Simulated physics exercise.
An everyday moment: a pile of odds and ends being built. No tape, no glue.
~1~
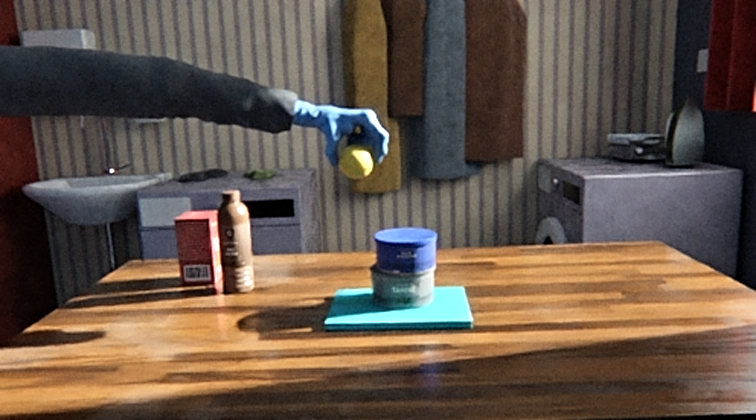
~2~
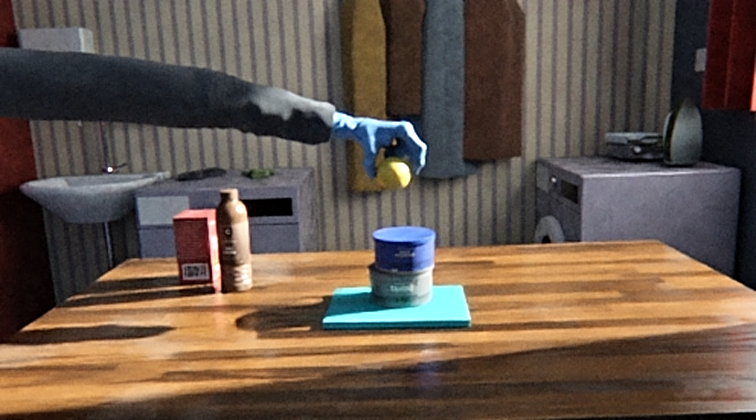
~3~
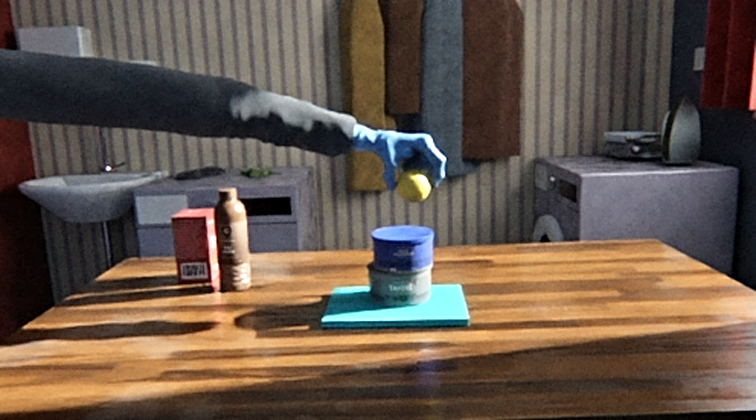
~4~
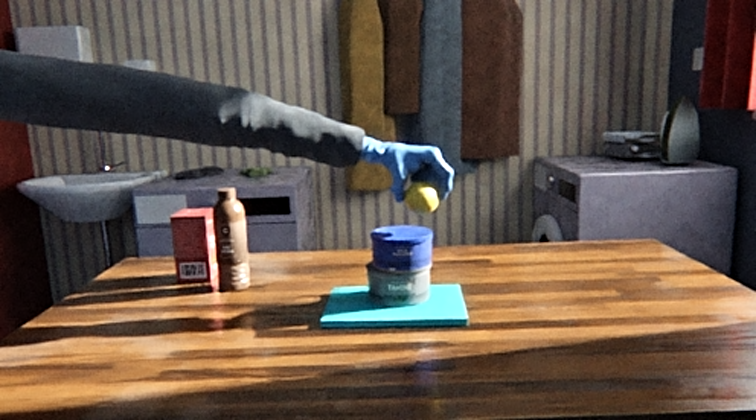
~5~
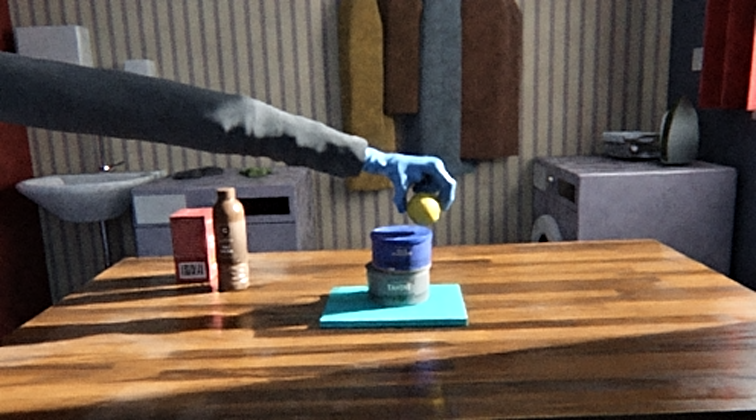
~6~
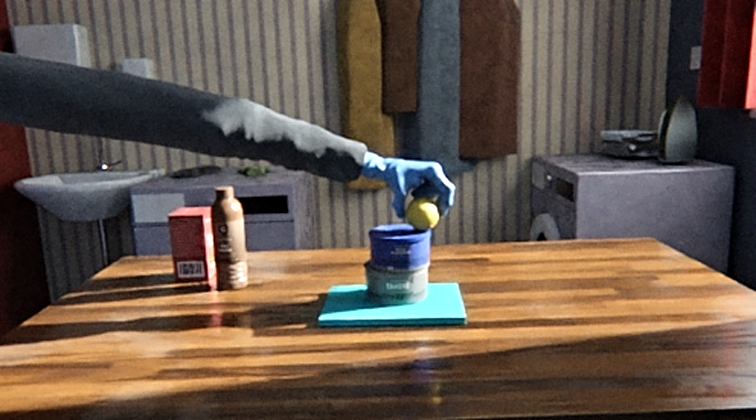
A blue-gloved hand carrying a yellow lemon rightward, then lowering it over stacked blue and grey tubs on a turquoise board.
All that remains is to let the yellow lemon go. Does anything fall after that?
As it turns out, it stays up.
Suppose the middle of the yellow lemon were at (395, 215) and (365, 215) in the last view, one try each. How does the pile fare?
First, it keeps its balance; second, it comes apart.
Then, 0.80 s later than the last frame, all is still.
Then, 2.00 s later than the last frame, yellow lemon resting near (422, 214).
When it is over, all 6 as before. End places, in pixels of the last picture, yellow lemon near (422, 214). The pile holds.
